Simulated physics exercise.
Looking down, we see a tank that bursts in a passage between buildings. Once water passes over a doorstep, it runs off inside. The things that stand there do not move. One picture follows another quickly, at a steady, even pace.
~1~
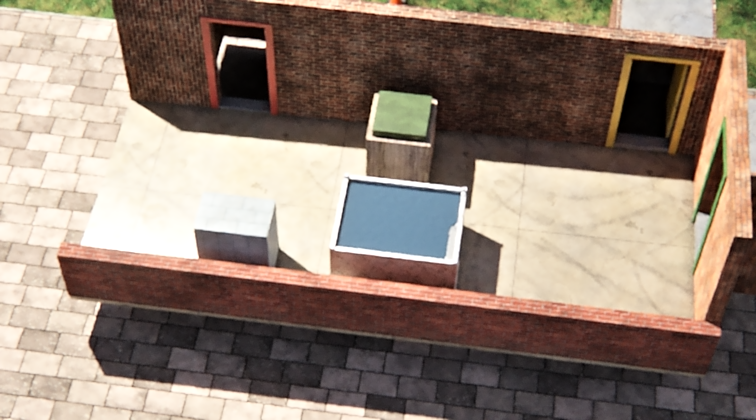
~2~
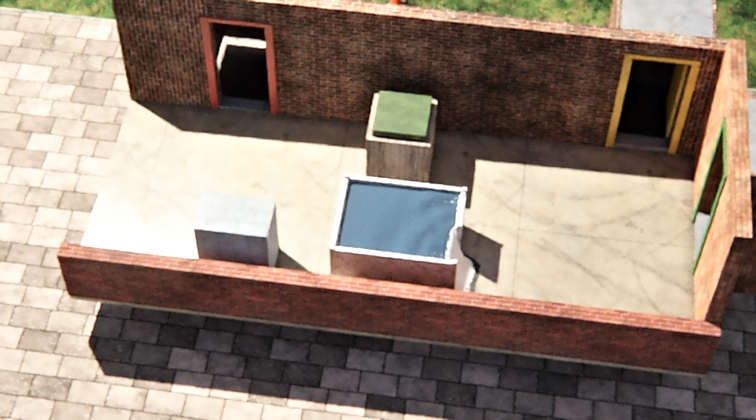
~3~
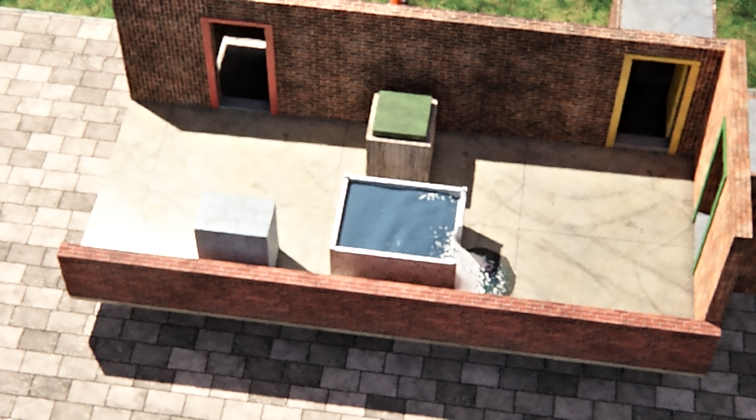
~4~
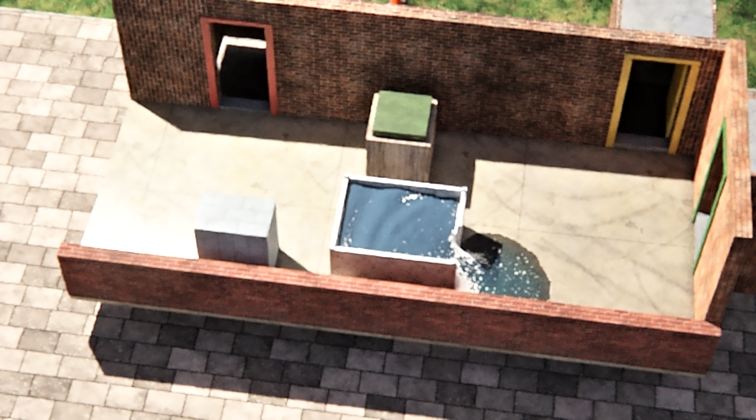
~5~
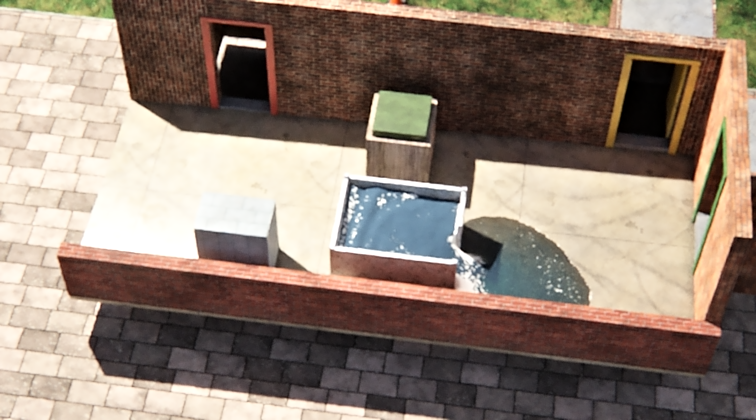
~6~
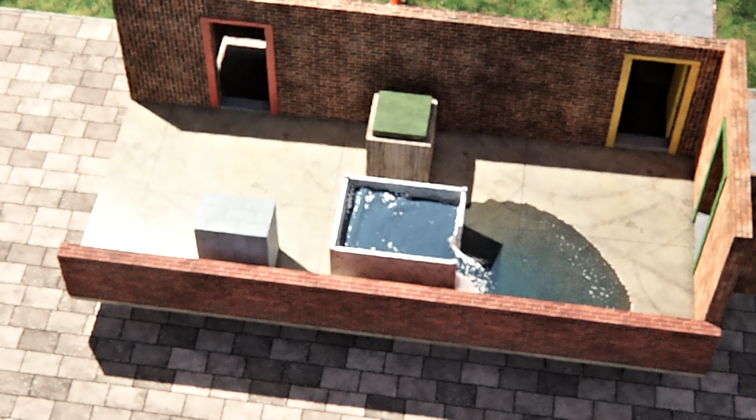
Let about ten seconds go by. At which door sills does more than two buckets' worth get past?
My prediction: The yellow door exceeds two buckets; the green door never exceeds two buckets; the red door never exceeds two buckets.
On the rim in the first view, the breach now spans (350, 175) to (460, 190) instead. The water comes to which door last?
My pick is the door marked green.
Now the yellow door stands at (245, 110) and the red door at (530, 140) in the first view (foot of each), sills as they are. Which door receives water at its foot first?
The one in green gets wet first.
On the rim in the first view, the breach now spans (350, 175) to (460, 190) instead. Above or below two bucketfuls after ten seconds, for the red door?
Well, the red door simply overshoots.
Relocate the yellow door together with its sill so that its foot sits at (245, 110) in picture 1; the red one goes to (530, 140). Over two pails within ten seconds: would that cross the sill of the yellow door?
Well, yellow comes in under it, as far as I can tell.
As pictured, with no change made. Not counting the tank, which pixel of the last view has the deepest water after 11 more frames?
My finger goes to (667, 321).
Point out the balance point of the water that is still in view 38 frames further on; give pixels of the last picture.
The balance point is around (518, 226).
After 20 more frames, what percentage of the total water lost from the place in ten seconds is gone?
It should be close to 20 percent by then.
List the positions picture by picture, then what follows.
In the first picture, still water in the water tank at (399, 221).
In the second picture, water pours out at (453, 268) and has run to (467, 260).
In the third picture, the front is at (509, 274), out from the gap at (453, 269).
In the fourth picture, water pours out at (453, 269) and has run to (543, 297).
In the fifth picture, water pours out at (453, 269) and has run to a hidden place.
In the sixth picture, the front is at a hidden place, out from the gap at (453, 269).
A moment on, water covers 30 % of the floor; the yellow door not reached, the green door wet at the sill, nothing in, the red door not reached.
Next, water covers 35 % of the floor; the yellow door wet at the sill, nothing in, the green door wet at the sill, nothing in, the red door not reached.
Then, water covers 40 % of the floor; the yellow door over two buckets in, the green door wet at the sill, nothing in, the red door not reached.
Later, water covers 60 % of the floor; the yellow door far over two buckets in, the green door wet at the sill, nothing in, the red door wet at the sill, nothing in.
In the end, water covers 85 % of the floor; the yellow door far over two buckets in, the green door wet at the sill, nothing in, the red door wet at the sill, nothing in.
